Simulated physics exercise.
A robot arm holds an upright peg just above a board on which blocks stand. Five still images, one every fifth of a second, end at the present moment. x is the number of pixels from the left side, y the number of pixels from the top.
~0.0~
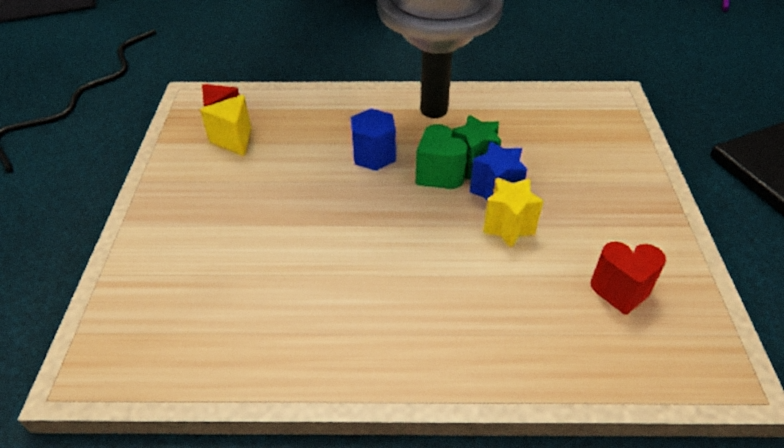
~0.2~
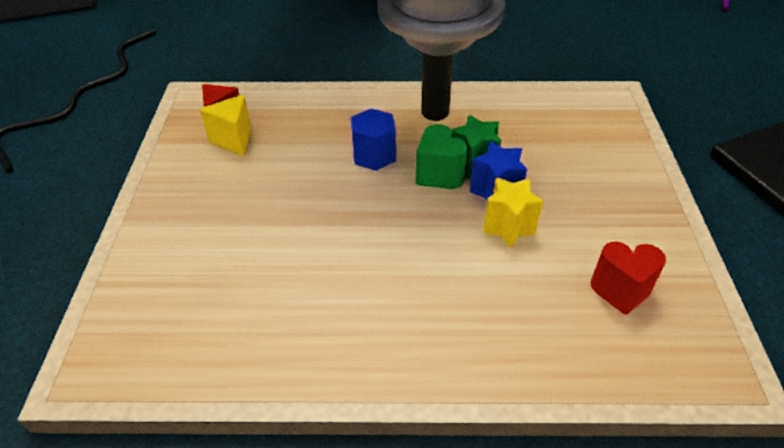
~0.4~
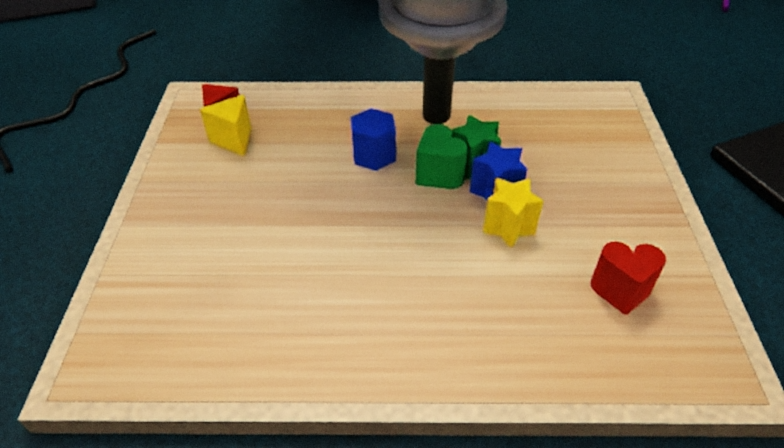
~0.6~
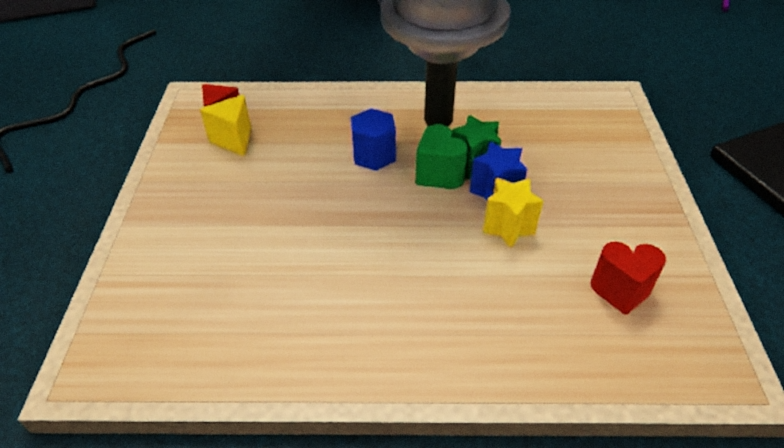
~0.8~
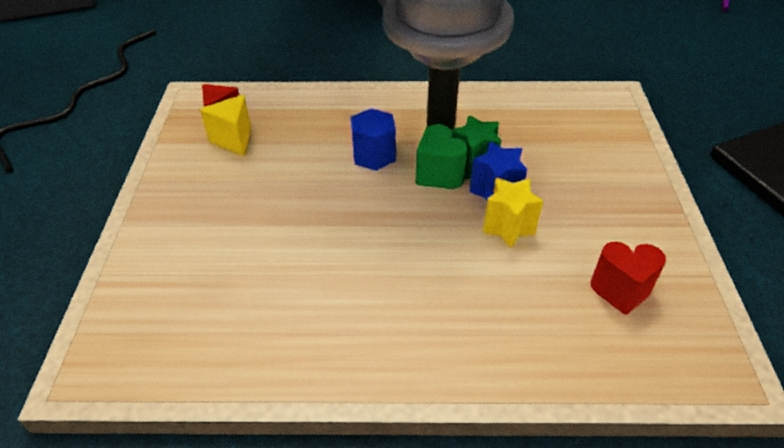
A robot arm's dark upright peg moves slightly toward the viewer and a little right over a wooden board, its lower end passing behind the green heart block, while the red, yellow, blue and green blocks stay still.
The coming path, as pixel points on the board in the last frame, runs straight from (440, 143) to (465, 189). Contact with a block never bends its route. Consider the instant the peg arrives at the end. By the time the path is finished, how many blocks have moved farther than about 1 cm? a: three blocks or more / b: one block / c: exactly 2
That would be a.
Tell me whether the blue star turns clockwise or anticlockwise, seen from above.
It swings round clockwise.
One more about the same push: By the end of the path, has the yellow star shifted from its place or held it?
Right where it was.
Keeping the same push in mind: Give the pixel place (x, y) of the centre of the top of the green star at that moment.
For the centre of its top, I'd go with (494, 140).
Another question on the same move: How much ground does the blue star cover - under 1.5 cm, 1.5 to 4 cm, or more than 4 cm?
The answer here is from 1.5 to 4 cm.
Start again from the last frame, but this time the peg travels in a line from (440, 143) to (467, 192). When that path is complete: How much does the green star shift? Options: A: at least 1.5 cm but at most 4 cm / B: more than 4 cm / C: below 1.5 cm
I'll go with A - at least 1.5 cm but at most 4 cm.
On the path given first. Halfway along, peg (453, 150); green heart block (442, 159), turned 20° clockwise; green star (488, 135), turned 30° anticlockwise; blue star (509, 161), turned 20° clockwise.
At the end, peg (467, 174); green heart block (438, 178), turned 55° clockwise; green star (494, 140), turned 70° anticlockwise; blue star (522, 162), turned 40° clockwise; yellow star still.
